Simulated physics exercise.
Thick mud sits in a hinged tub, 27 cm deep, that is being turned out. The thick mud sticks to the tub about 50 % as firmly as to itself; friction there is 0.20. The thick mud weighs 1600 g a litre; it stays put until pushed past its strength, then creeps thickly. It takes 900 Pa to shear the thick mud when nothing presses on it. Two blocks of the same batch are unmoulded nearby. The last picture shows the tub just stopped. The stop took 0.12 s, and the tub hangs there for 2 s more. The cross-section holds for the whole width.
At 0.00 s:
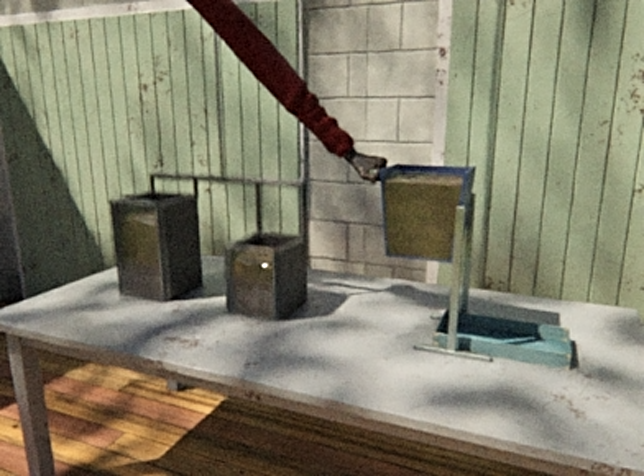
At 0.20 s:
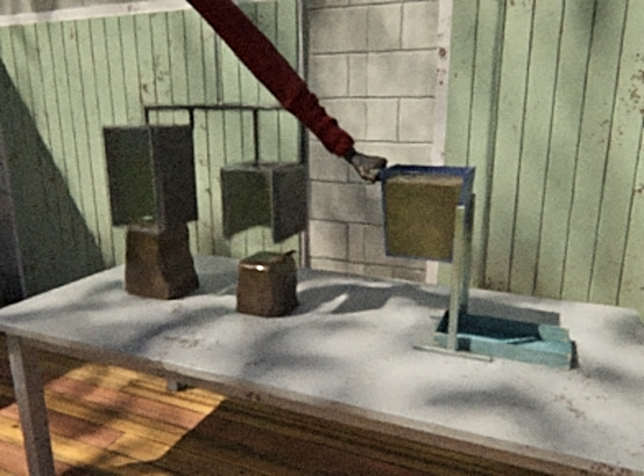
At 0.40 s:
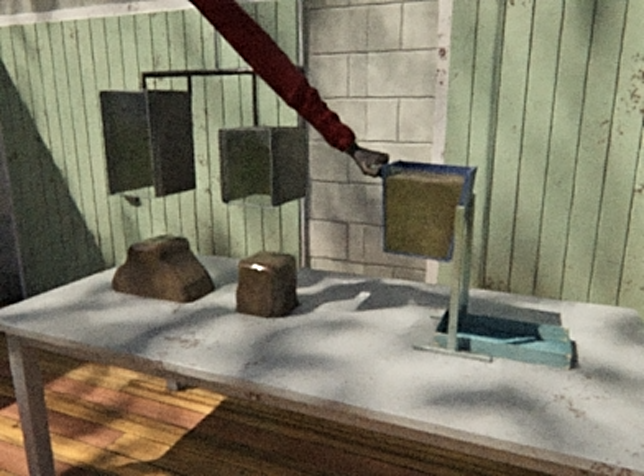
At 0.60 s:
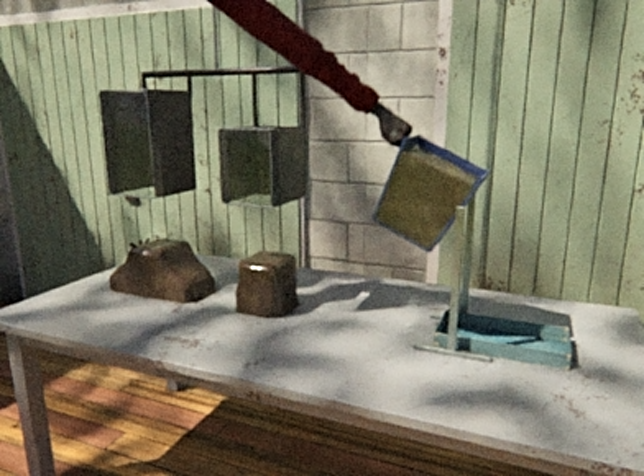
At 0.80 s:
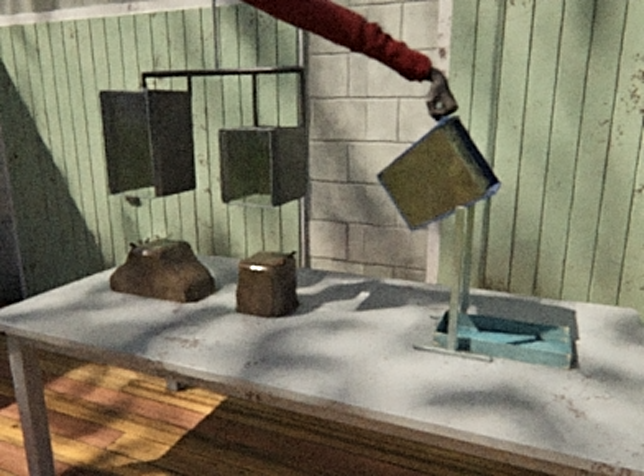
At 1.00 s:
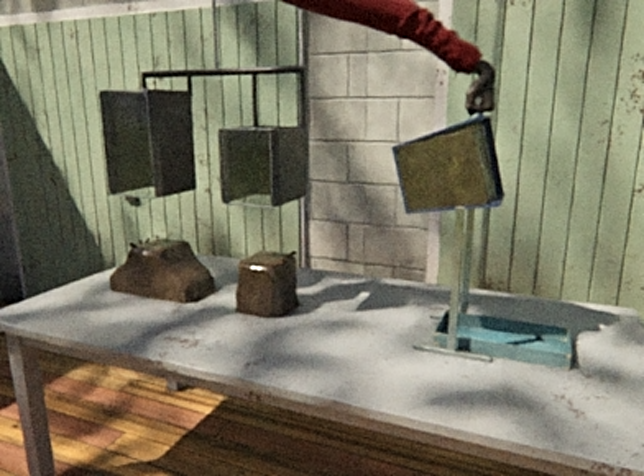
Two metal moulds joined by a bar lift off a pair of brown mud blocks on a table, and the left block slumps into a low, wide mound while the smaller right one keeps its shape. Then a red-sleeved arm tilts a mud-filled tub clockwise onto its side above a blue tray.
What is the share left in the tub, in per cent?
The share left in the tub is near 100 %.
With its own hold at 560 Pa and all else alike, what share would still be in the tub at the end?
It would be near 80 %.
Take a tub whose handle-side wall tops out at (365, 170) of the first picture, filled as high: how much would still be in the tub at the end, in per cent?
It would be near 95 %.
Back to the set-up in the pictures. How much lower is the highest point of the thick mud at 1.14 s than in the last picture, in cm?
Roughly 0 cm.
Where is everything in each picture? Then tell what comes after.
In the first picture, handle-side rim at (383, 171), tilt 0 degrees; top of the thick mud at (430, 183); blocks stand 34 cm, 22 cm (left to right).
In the second picture, handle-side rim at (383, 171), tilt 0 degrees; top of the thick mud at (430, 183); blocks stand 30 cm, 21 cm (left to right).
In the third picture, handle-side rim at (385, 167), tilt 3 degrees; top of the thick mud at (389, 178); blocks stand 22 cm, 21 cm (left to right).
In the fourth picture, handle-side rim at (406, 140), tilt 26 degrees; top of the thick mud at (403, 153); blocks stand 21 cm, 21 cm (left to right).
In the fifth picture, handle-side rim at (448, 119), tilt 55 degrees; top of the thick mud at (437, 131); blocks stand 21 cm, 21 cm (left to right).
In the sixth picture, handle-side rim at (483, 119), tilt 76 degrees; top of the thick mud at (467, 128); blocks stand 21 cm, 21 cm (left to right).
After 1.14 s, the tub is at 76 degrees and holds 100 %.
After 1.31 s, the tub is at 76 degrees and holds 100 %.
After 1.48 s, the tub is at 76 degrees and holds 100 %.
After 1.65 s, the tub is at 76 degrees and holds 100 %.
After 3.00 s, at the end, the tub is at 76 degrees and holds 100 %.
